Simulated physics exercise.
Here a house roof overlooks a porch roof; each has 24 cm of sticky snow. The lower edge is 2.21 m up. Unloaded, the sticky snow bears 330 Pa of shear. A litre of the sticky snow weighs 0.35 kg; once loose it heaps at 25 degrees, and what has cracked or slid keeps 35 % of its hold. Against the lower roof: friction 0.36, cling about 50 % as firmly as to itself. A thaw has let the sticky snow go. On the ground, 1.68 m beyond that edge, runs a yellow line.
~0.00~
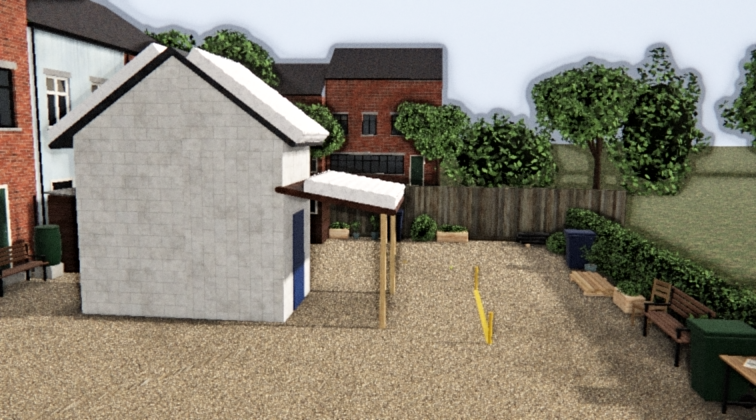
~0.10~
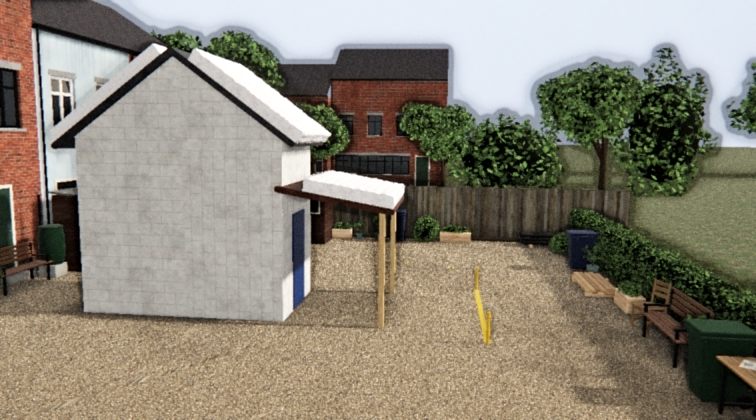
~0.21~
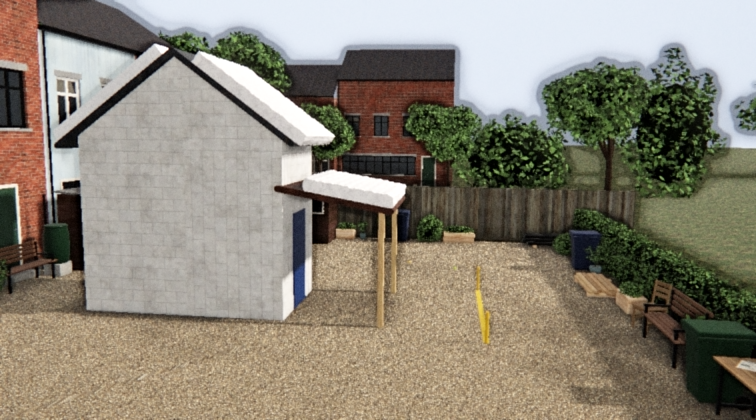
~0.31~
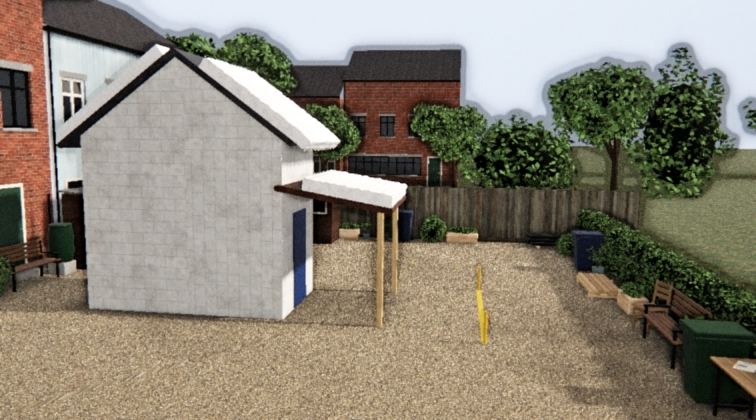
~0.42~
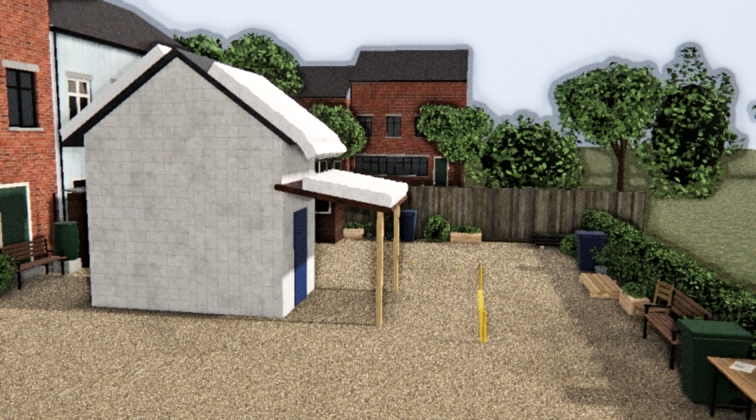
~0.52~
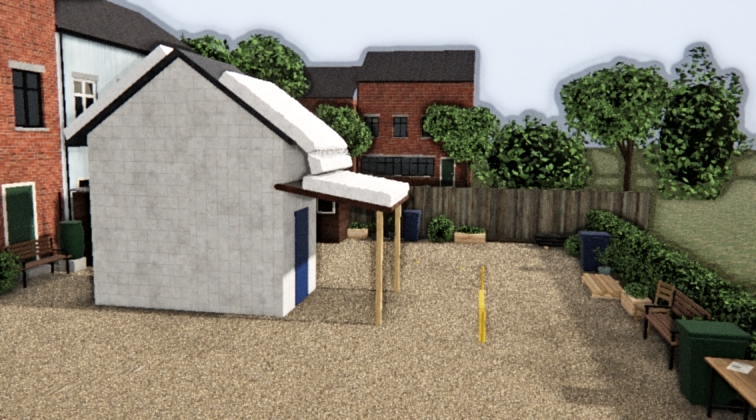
A small pale block-walled house with a blue door and a lean-to porch on wooden posts stands left of centre in a gravel yard, seen from a raised viewpoint. Brick buildings, trees and a wooden fence lie behind, with a yellow line on the gravel and benches and a green bin at right. Thick white snow slides slowly down the house's right roof slope, then bends and cracks over its lower edge above the snow-covered porch, as the view drifts slightly.
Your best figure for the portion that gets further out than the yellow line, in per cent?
About 25 %.
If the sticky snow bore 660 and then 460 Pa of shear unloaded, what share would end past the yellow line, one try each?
In that order: 5 %, 16 %.
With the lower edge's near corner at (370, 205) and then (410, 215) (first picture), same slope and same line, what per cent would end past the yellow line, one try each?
In turn about 30 %, 20 %.
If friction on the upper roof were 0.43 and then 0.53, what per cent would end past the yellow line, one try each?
In that order: 6 %, 1 %.
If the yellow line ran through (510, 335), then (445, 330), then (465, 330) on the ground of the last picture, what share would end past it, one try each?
In turn about 14 %, 40 %, 30 %.
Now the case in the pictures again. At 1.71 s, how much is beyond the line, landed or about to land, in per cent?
Near 0 %.
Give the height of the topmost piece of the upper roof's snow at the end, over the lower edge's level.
About 0.6 m.
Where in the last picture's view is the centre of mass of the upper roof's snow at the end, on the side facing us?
Near (435, 272).
After 1.07 s, none is below the lower edge and 0 % is past the line.
After 1.71 s, 37 % is below the lower edge and 0 % is past the line.
After 2.36 s, 58 % is below the lower edge and 24 % is past the line.
After 3.00 s, 59 % is below the lower edge and 25 % is past the line.
After 3.10 s, 59 % is below the lower edge and 25 % is past the line.
